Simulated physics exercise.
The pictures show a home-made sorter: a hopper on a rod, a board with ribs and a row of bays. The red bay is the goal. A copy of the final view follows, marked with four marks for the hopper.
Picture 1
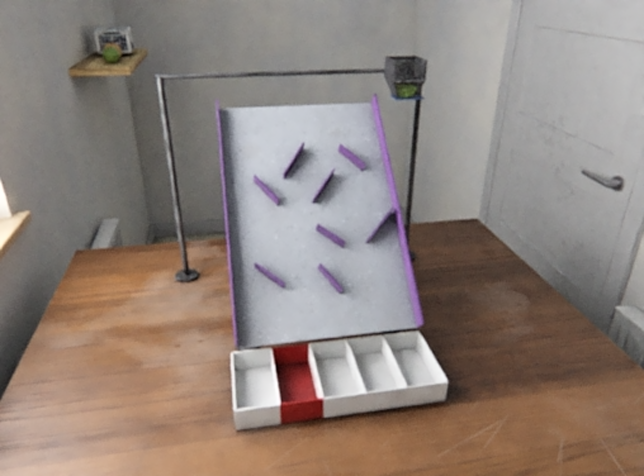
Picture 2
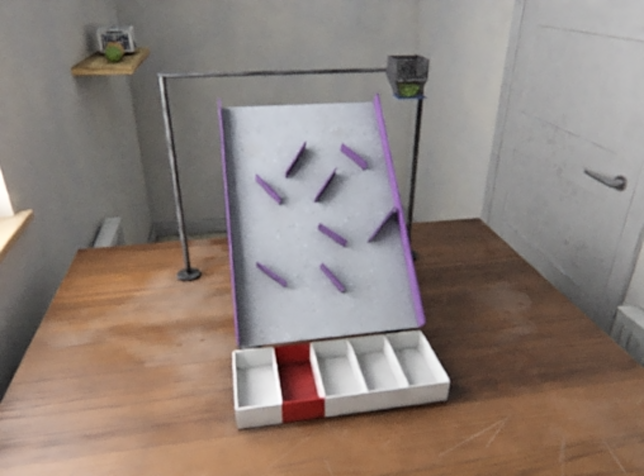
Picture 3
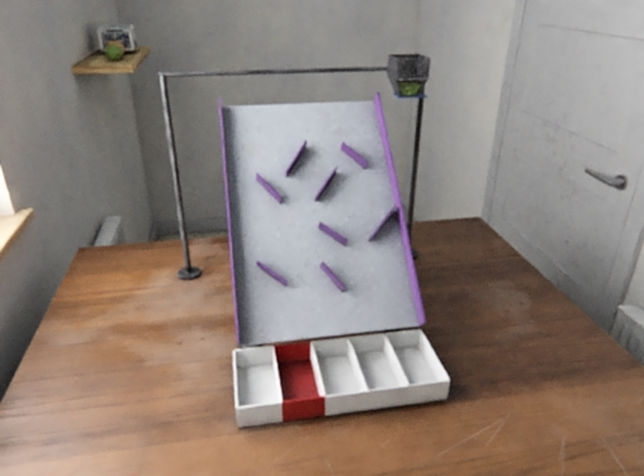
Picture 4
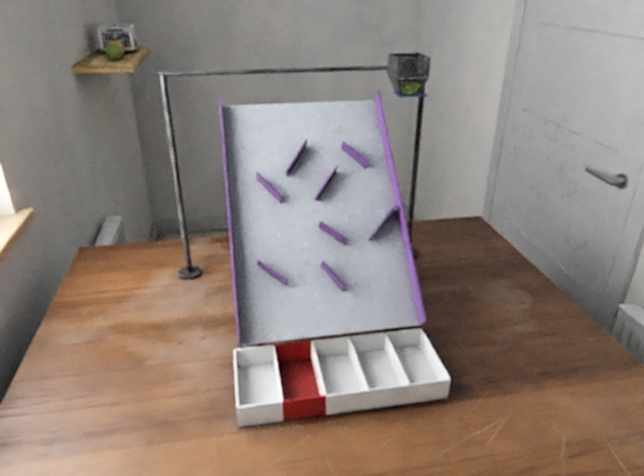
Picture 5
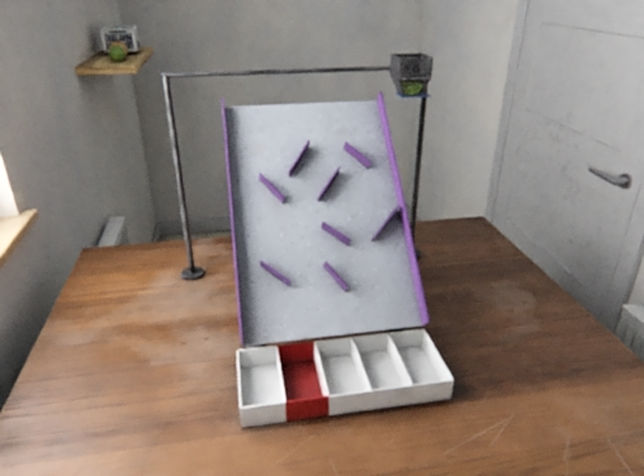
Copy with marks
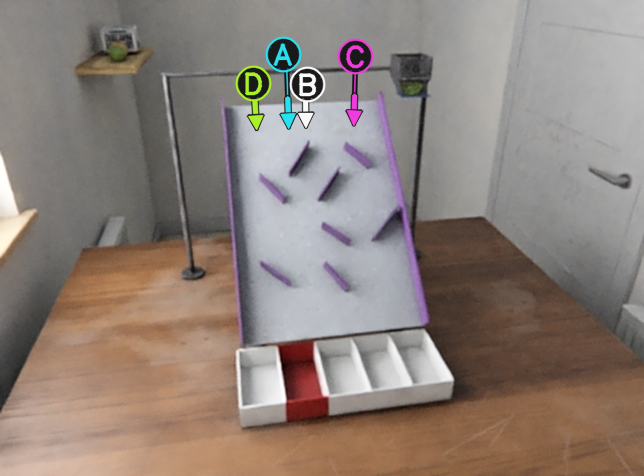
In a plain grey-walled room with a closed door at the right, a wooden table is seen from the front and slightly above. A tilted grey board with purple edges and short slanting purple ribs stands behind five bays, the second from left red, the others white, with a dark hopper on a rod at upper right. Nothing on the table moves; only the view shifts very slightly.
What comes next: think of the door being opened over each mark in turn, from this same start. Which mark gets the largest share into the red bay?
I would pick mark B.
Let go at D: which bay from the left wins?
The first.
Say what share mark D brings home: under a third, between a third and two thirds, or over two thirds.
Mark D gives under a third.
On the marked copy, mark A meets the board at (288, 123); mark B meets the board at (305, 122); mark C meets the board at (353, 120); mark D meets the board at (256, 124).
With A, close to a quarter in the red bay, the bulk in other bays, only a few outside the box.
With B, close to a third in the red bay, close to two thirds in other bays, only a few outside the box.
With C, only a few in the red bay, all but a few in other bays, a small share held on the board.
With D, only a few in the red bay, all but a few in other bays.
